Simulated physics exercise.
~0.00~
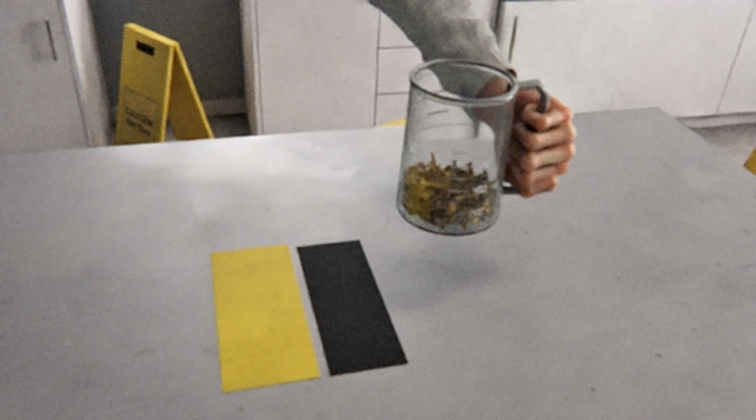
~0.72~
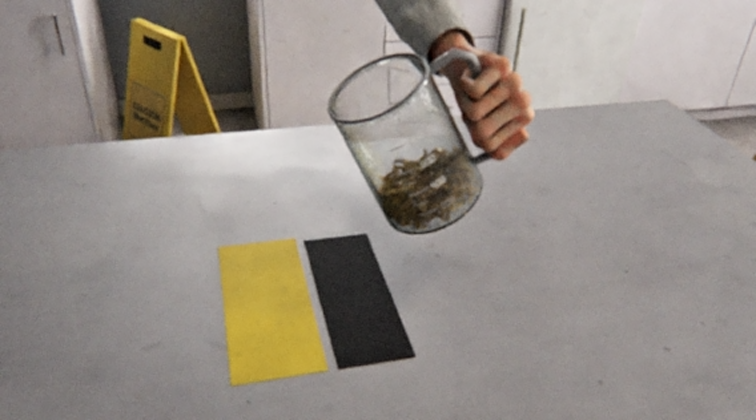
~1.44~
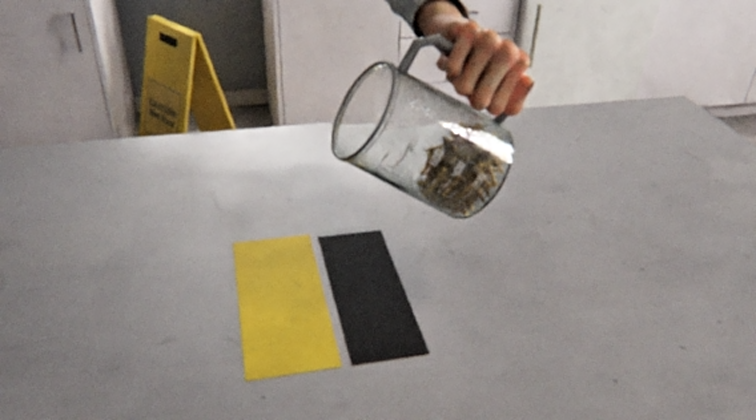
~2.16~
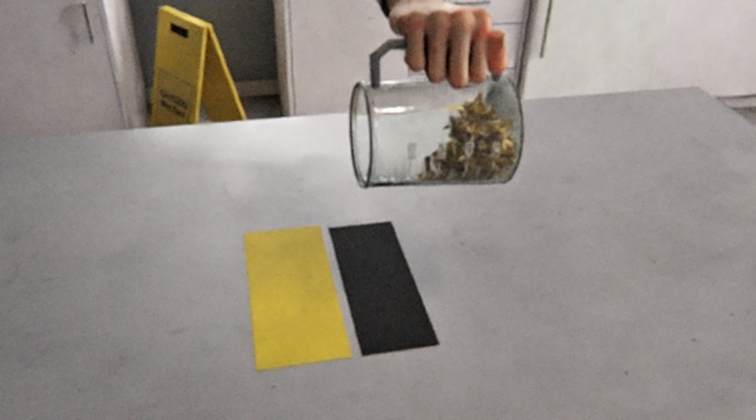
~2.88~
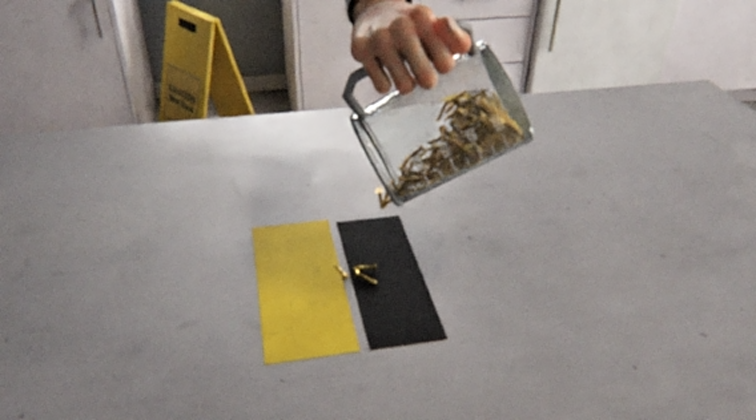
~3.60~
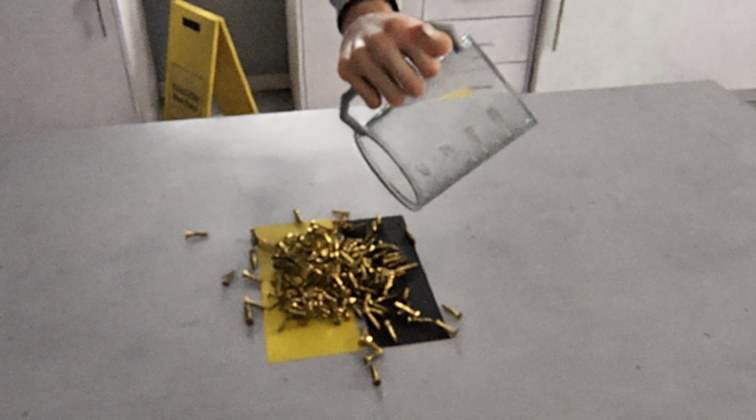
The video shows a hand tilting a clear jug of small brass-coloured screws above a grey table until they pour out, landing in a heap across a yellow mat and a black mat, with a few scattered outside and the jug left empty.
